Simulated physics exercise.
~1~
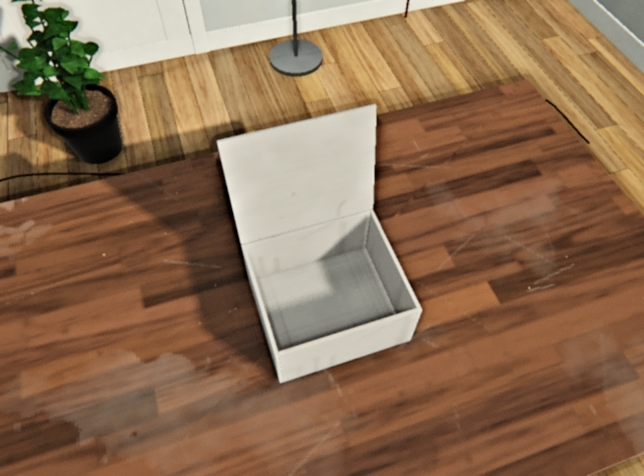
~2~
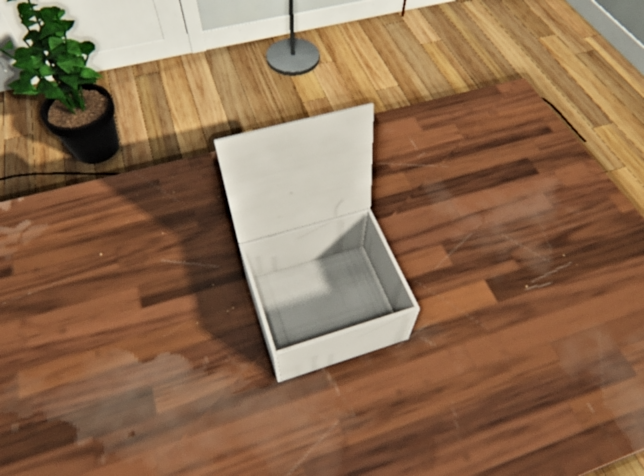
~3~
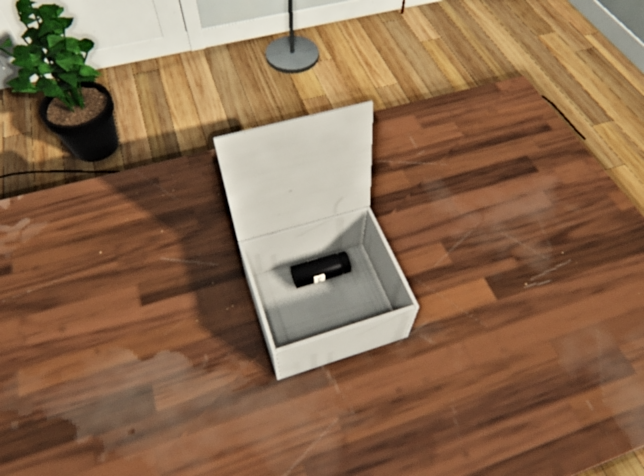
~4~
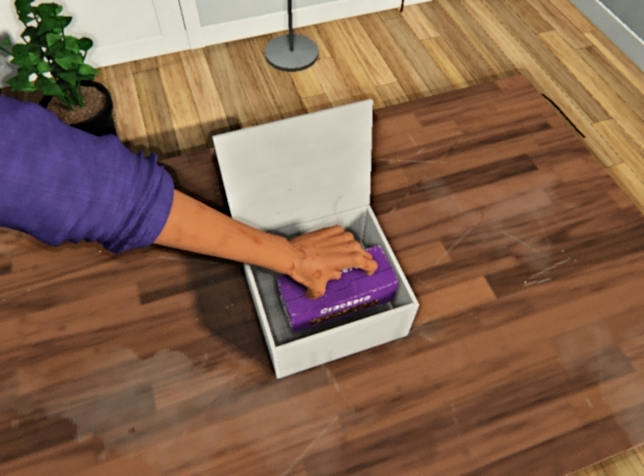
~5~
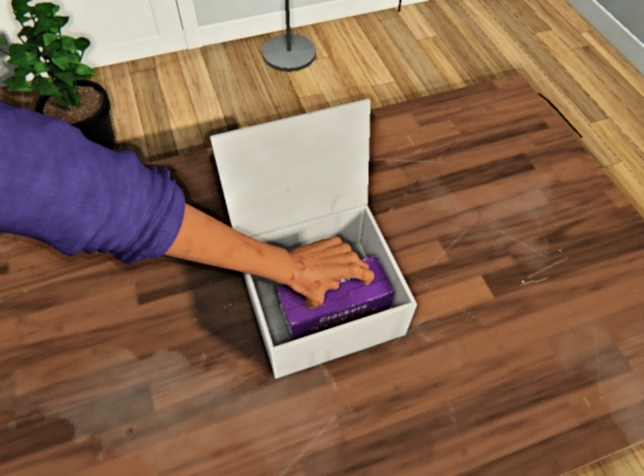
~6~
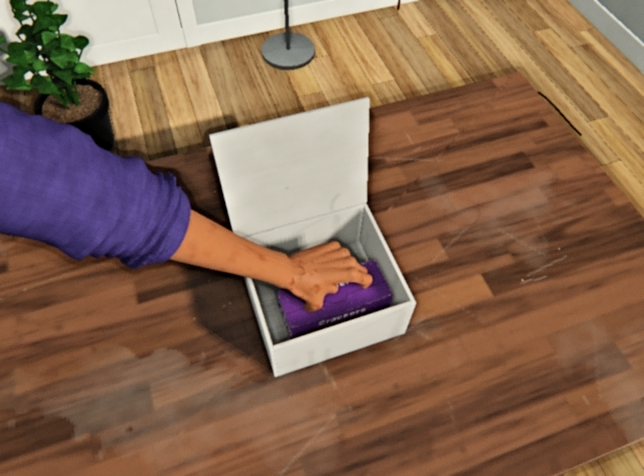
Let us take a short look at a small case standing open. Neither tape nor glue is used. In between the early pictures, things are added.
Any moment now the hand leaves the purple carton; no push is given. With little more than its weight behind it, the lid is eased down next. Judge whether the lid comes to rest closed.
It does.
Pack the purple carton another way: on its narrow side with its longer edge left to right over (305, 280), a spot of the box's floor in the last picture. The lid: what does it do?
The lid goes all the way down.
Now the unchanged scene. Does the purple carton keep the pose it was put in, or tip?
Result: It remains as it was set.
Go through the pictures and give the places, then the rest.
The last thing is not in view yet, in the first frame.
The last thing is not in view yet, in the second frame.
The last thing is not in view yet; black shaker (321, 269), in the third frame.
Coming down; purple carton (337, 289), in the fourth frame.
Coming down; purple carton (335, 298), in the fifth frame.
Put in, still held; purple carton (334, 301), in the sixth frame.
Then, 1.40 s on from there, lid 79° above the rim.
Then, 1.70 s on from there, lid 48° above the rim.
Then, 1.90 s on from there, lid 16° above the rim.
In the end, lid shut; both unmoved. At the end, from the last picture's camera, purple carton near (334, 301).
